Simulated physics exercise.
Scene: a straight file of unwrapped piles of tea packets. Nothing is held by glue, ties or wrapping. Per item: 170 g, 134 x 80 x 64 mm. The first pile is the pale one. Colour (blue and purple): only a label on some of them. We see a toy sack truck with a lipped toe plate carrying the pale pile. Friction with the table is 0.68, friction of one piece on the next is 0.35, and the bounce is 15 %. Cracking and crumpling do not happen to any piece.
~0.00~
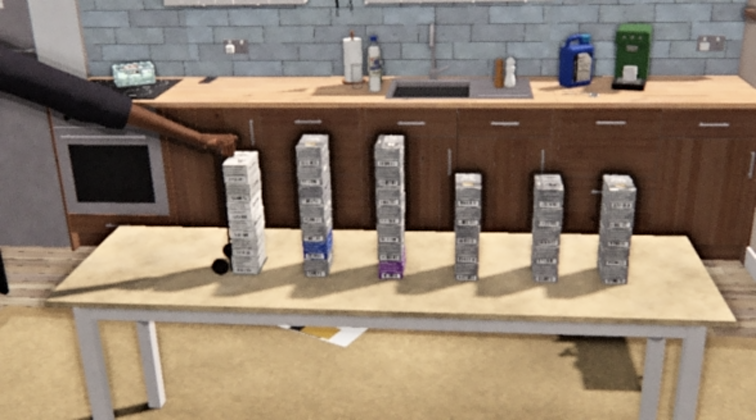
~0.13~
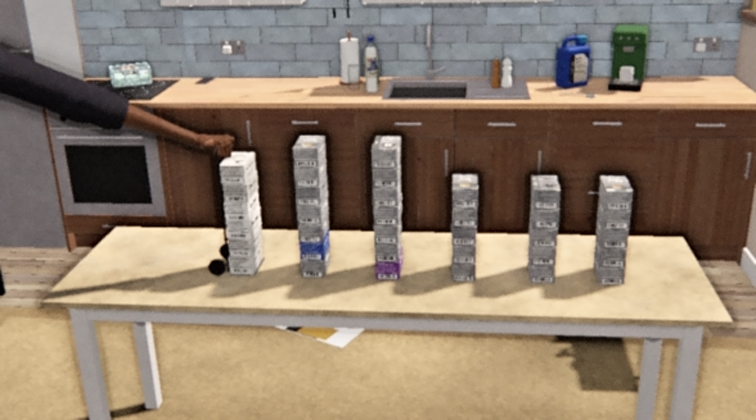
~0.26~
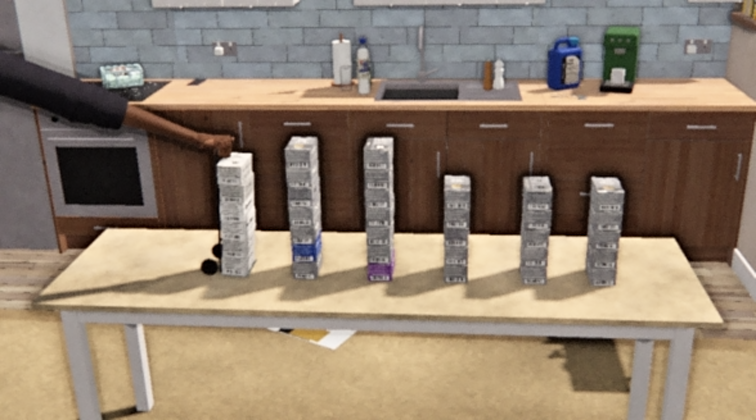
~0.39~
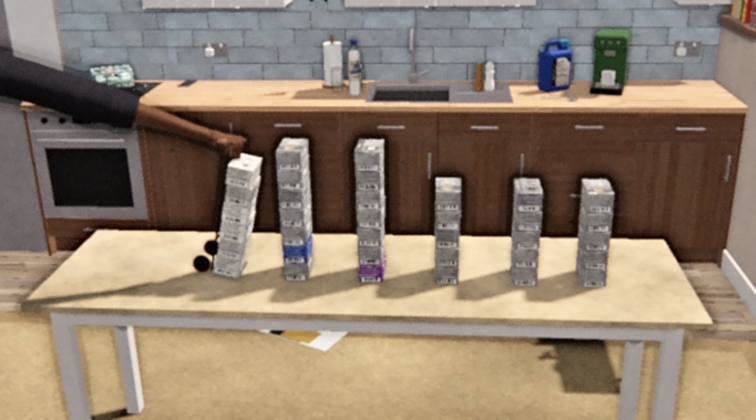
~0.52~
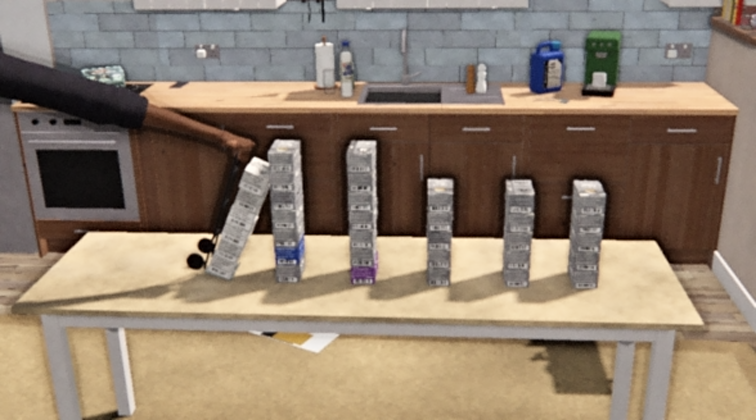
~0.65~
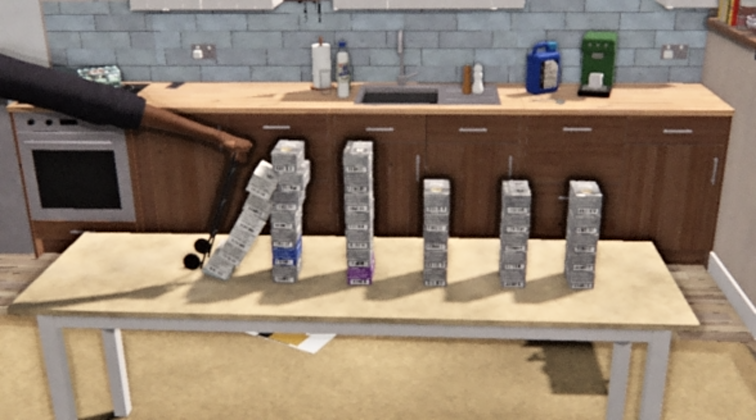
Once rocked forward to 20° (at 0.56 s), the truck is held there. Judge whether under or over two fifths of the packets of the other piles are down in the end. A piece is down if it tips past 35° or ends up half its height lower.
Over two fifths are down.
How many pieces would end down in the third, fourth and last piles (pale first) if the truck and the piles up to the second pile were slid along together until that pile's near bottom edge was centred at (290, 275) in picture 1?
In that case third pile 6, fourth pile 4, last pile 5.
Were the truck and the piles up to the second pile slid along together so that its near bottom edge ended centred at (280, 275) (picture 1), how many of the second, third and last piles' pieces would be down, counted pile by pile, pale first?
Counts down - second: 7; third: 6; last: 5.
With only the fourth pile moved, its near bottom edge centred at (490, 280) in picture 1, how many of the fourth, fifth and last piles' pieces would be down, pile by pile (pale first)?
You'd end with the fourth pile at 5, the fifth at 5 and the last at 5 down.
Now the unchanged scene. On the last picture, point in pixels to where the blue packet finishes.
At about (323, 261).
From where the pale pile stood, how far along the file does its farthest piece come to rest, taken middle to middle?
Roughly 40 centimetres.
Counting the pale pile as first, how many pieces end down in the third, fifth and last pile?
Tally - third: 6; fifth: 4; last: 4.
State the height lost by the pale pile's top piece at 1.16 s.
Roughly 18 cm.
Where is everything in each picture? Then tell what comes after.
In the first frame (places mark the middle of the side facing us; the camera pans a little), truck frame (222, 175) 0° forward; purple packet (390, 270); blue packet (314, 251); the rest undisturbed.
Truck frame (219, 176) 0° forward; blue packet (311, 251), in the second frame.
Truck frame (217, 176) 4° forward, top of the pale pile leaning 3°; purple packet (380, 273); the rest undisturbed, in the third frame.
Truck frame (225, 176) 13° forward, top of the pale pile leaning 13°; purple packet (371, 274); the rest undisturbed, in the fourth frame.
Truck frame (230, 178) 19° forward, top of the pale pile leaning 24°; blue packet (286, 256); the rest undisturbed, in the fifth frame.
Truck frame (228, 178) 20° forward, top of the pale pile leaning 28°; blue packet (284, 257); purple packet (359, 276); 4 disturbed, none down, in the sixth frame.
After 1.16 s, 6 of the pale pile down; 7 of the 29 other packets down; blue packet leaning 54°, 41 mm lower; purple packet leaning 14°.
After 1.78 s, 6 of the pale pile down; 21 of the 29 other packets down; blue packet leaning 55°, 45 mm lower; purple packet leaning 26°.
At rest (3.6 s), 6 of the pale pile down; 25 of the 29 other packets down; blue packet leaning 56°, 45 mm lower; purple packet shifted 40 mm. That is 86 per cent. As the last picture would show them, middles, blue packet near (323, 261), purple packet near (373, 268).
